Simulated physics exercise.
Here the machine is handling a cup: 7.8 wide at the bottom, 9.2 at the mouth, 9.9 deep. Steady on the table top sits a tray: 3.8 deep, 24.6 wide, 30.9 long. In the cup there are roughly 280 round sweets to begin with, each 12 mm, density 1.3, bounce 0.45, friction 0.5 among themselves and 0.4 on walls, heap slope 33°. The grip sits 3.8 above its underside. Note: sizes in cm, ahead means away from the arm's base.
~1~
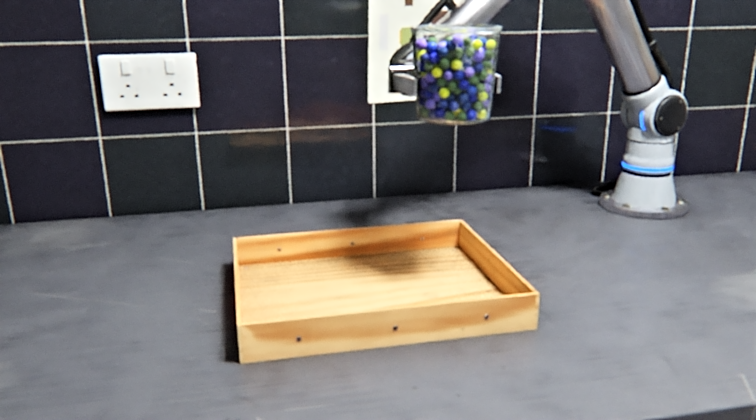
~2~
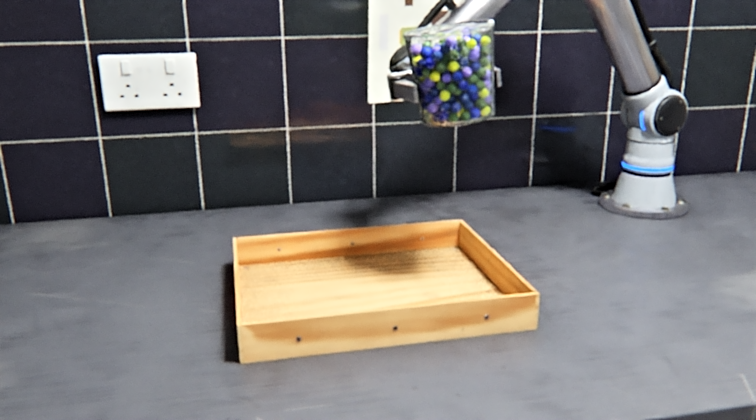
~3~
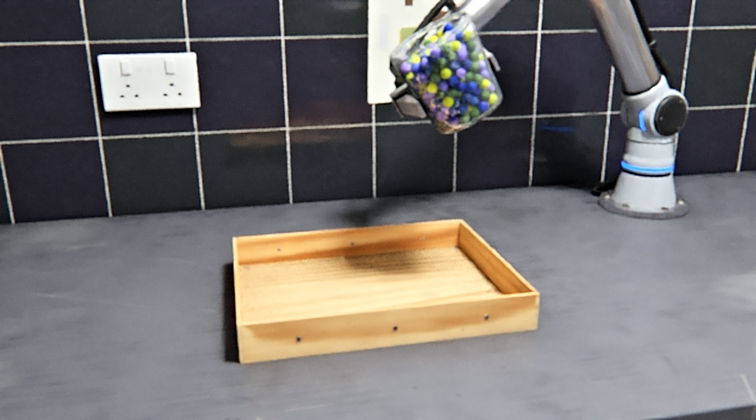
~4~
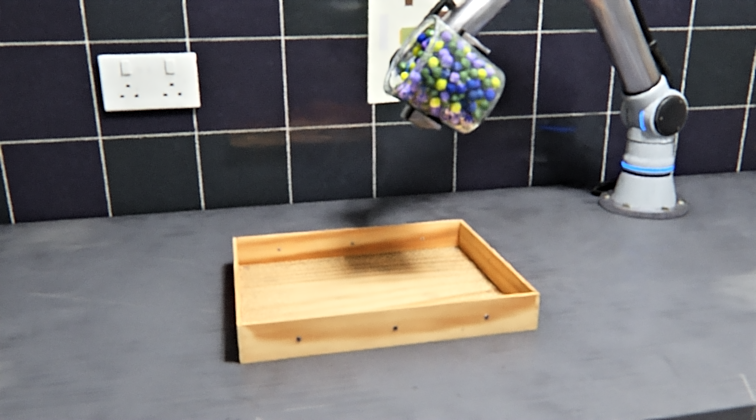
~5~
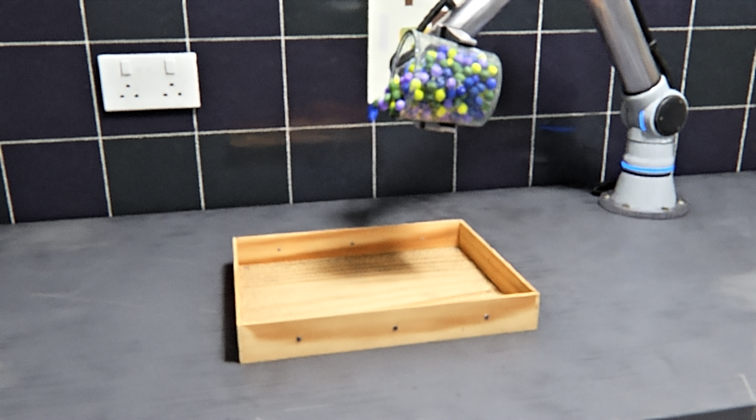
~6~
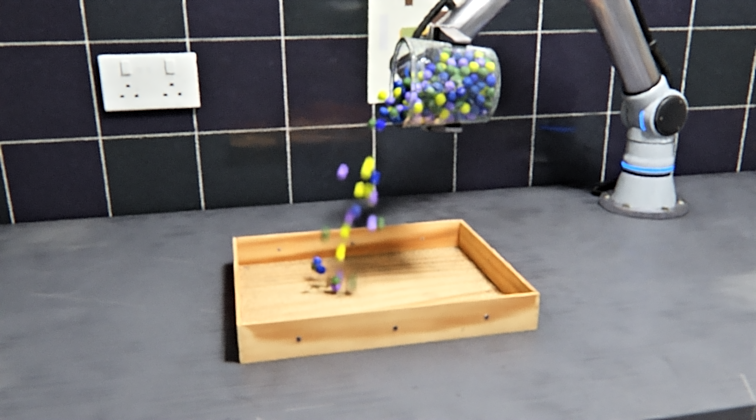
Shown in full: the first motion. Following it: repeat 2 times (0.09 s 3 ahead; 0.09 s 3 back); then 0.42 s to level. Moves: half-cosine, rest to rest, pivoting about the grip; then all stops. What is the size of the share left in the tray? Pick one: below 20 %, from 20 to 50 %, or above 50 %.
Above 50 %.
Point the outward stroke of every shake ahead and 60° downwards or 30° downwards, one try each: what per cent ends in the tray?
45 and 60 %.
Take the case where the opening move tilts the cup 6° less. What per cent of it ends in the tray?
Roughly 70 percent.
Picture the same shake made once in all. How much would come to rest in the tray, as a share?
65 per cent or so.
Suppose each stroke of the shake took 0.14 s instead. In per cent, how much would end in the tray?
About 65 per cent, then.
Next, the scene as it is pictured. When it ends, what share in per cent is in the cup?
Roughly 20 in a hundred.
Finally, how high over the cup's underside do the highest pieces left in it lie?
Roughly 4.5 centimetres.
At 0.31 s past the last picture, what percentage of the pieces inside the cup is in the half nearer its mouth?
Mouth half: Close to 75 per cent.
Then, 0.31 s on, tilted 86° forward, highest piece 25 above the table; 142 in the tray, 112 in the cup, 31 in flight or on a rim.
Then, 0.62 s on, tilted 26° forward, highest piece 28 above the table; 218 in the tray, 63 in the cup, 2 on the table or floor, 2 in flight or on a rim.
Then, 0.98 s on, level, highest piece 25 above the table; 219 in the tray, 63 in the cup, 3 on the table or floor.
Then, 2.03 s on, level, highest piece 25 above the table; 219 in the tray, 63 in the cup, 3 on the table or floor.
In the end, 219 in the tray, 63 in the cup, 3 on the table or floor. That is 77 % in the tray.
